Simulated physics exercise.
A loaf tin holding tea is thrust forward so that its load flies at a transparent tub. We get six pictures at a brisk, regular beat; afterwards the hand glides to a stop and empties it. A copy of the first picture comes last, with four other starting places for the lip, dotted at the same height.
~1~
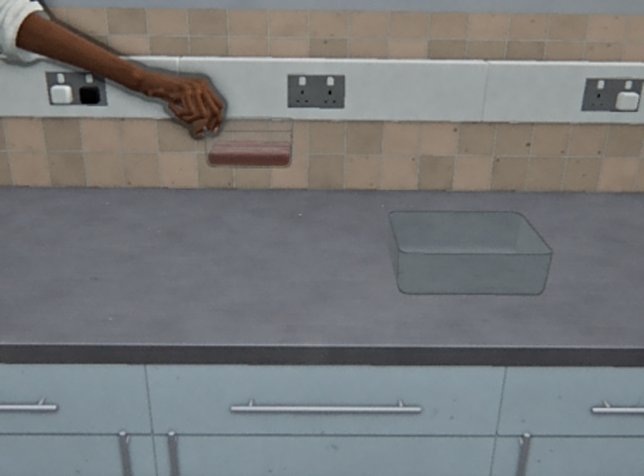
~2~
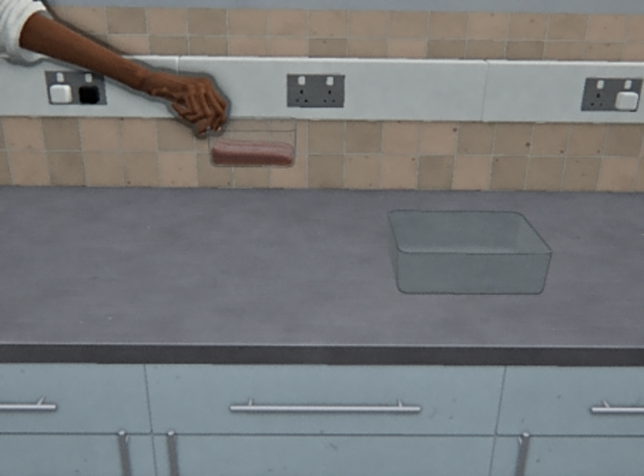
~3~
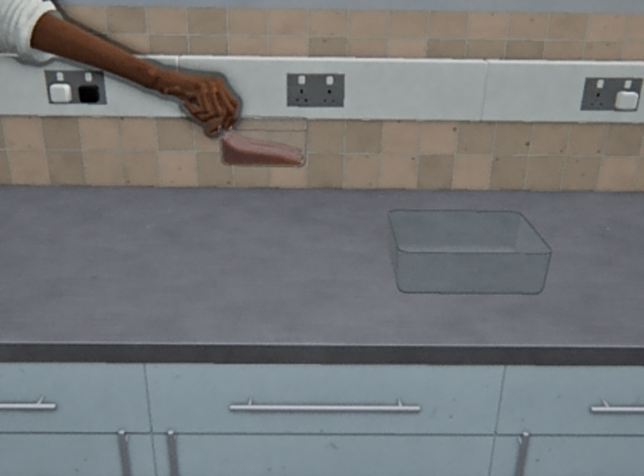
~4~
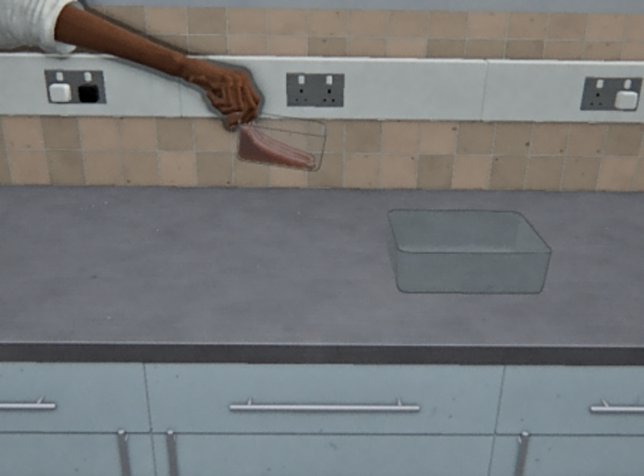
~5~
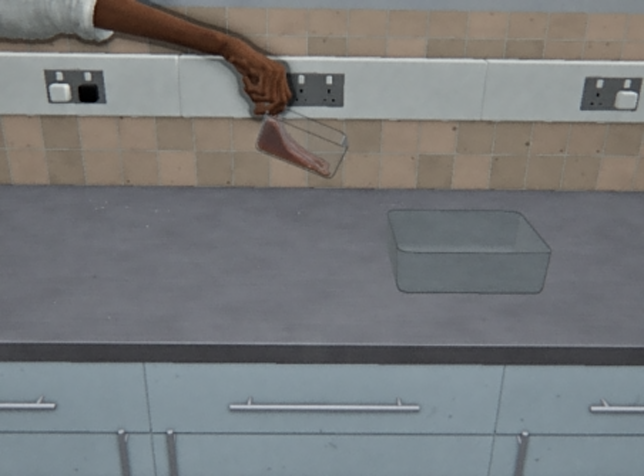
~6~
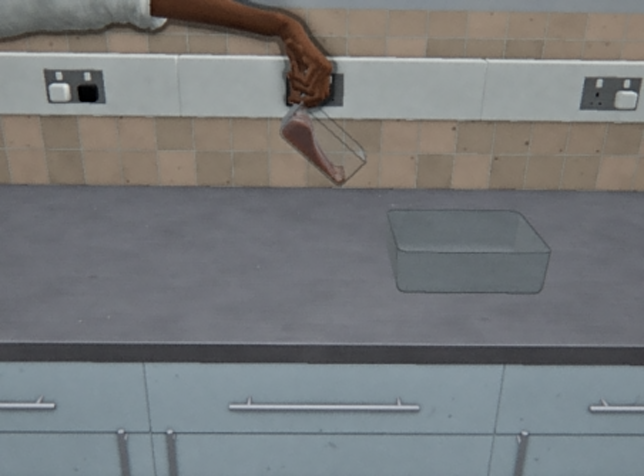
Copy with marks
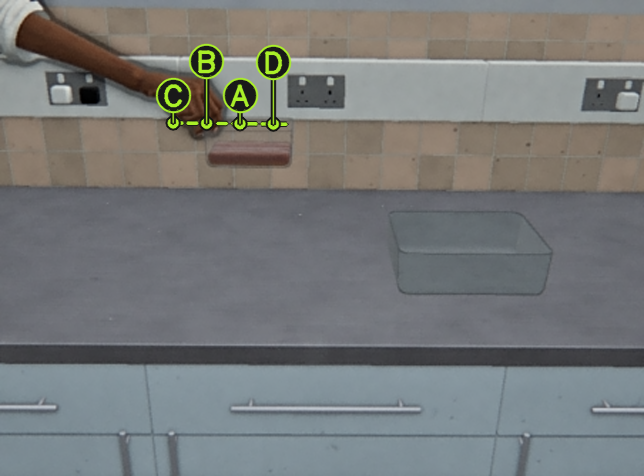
A hand carrying a small clear container of reddish-brown liquid rightwards above a grey worktop, tilting it towards a transparent tub.
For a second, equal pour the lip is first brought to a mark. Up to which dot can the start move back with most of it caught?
D.
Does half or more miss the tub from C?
Yes, it does.
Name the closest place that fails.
That would be A.
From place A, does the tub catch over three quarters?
No.
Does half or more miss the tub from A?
Yes, it does.
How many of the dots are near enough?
One of the four.
In lime, A at (240, 123); B at (206, 123); C at (173, 123); D at (273, 124).
With A, about 28 % lands in the tub, 66 % falls short and 6 % goes beside or beyond.
With B, about 9 % lands in the tub, 87 % falls short and 4 % goes beside or beyond.
With C, about 5 % lands in the tub, 92 % falls short.
With D, about 67 % lands in the tub, 25 % falls short and 8 % goes beside or beyond.
